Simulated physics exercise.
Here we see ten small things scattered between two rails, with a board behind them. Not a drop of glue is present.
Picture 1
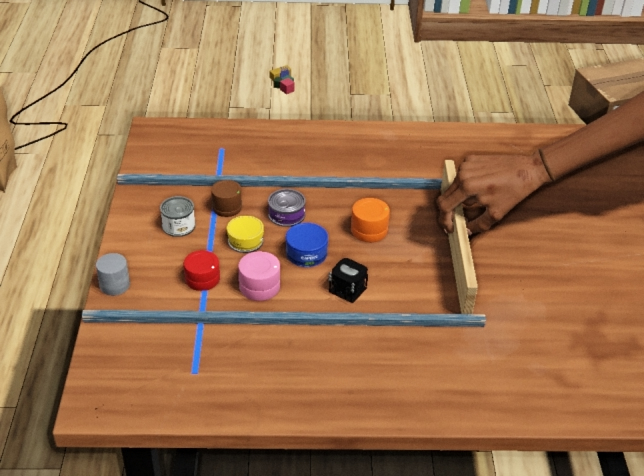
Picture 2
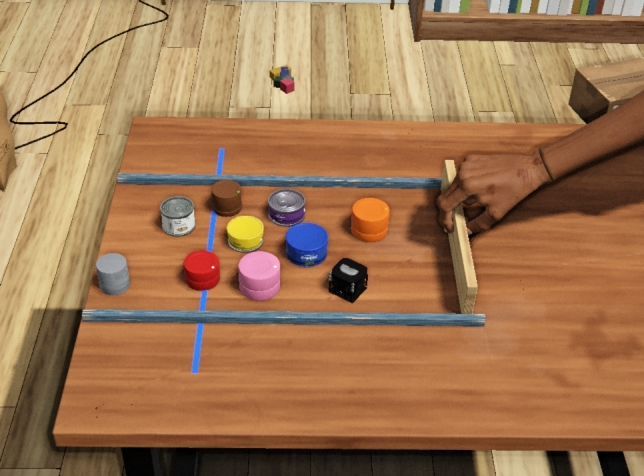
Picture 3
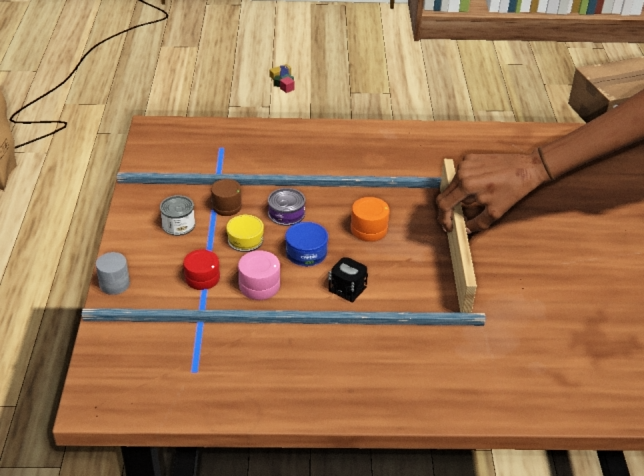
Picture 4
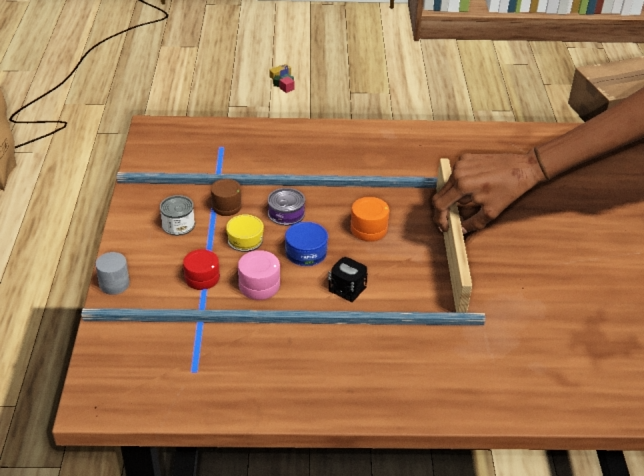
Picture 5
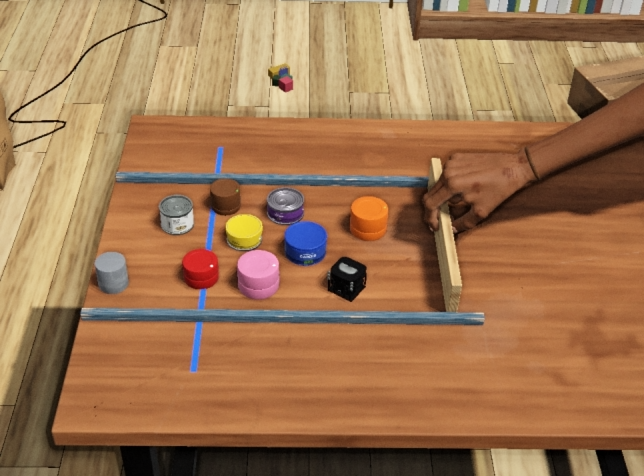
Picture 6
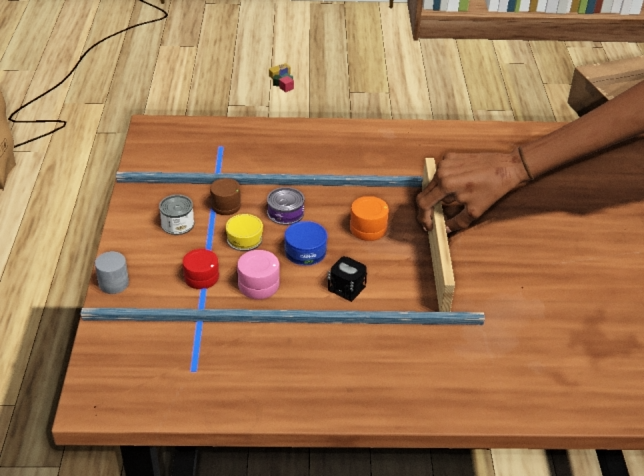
We see ten small objects, mostly round lids and tubs, scattered between two rails on a wooden table crossed by blue tape, as a hand at the right slides an upright board slightly left while the objects stay still.
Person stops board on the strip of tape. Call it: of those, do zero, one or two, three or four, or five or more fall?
Zero fall.
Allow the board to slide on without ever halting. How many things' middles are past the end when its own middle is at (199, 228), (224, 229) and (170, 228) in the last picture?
0, 0 and 1.
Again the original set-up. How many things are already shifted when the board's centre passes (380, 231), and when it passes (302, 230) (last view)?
The counts are 1 and 5.
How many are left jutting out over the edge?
You'd get 0.
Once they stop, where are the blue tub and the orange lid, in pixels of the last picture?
In the last picture the blue tub sits at (185, 255) while the orange lid sits at (193, 217).
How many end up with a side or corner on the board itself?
4.
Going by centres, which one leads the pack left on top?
That's the grey lid.
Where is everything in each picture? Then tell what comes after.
The first picture shows grey lid (113, 275); white tin (178, 217); red lid (202, 270); board (457, 234); tape (210, 246).
The second picture shows white tin (178, 216); purple pot (287, 208).
The third picture shows red lid (202, 270); pink lid (259, 275).
The fourth picture shows grey lid (113, 273); black case (348, 279).
The fifth picture shows white tin (177, 215); blue tub (306, 244).
The sixth picture shows grey lid (112, 273); white tin (177, 215); red lid (201, 269); board (437, 232); tape (209, 244).
Soon after, none off yet; grey lid at rest near (112, 273); white tin at rest near (177, 215); red lid at rest near (201, 269).
Then, none off yet; grey lid at rest near (112, 273); white tin at rest near (176, 215); red lid moved about its own width near (164, 265).
At rest, the number that fall off is zero.
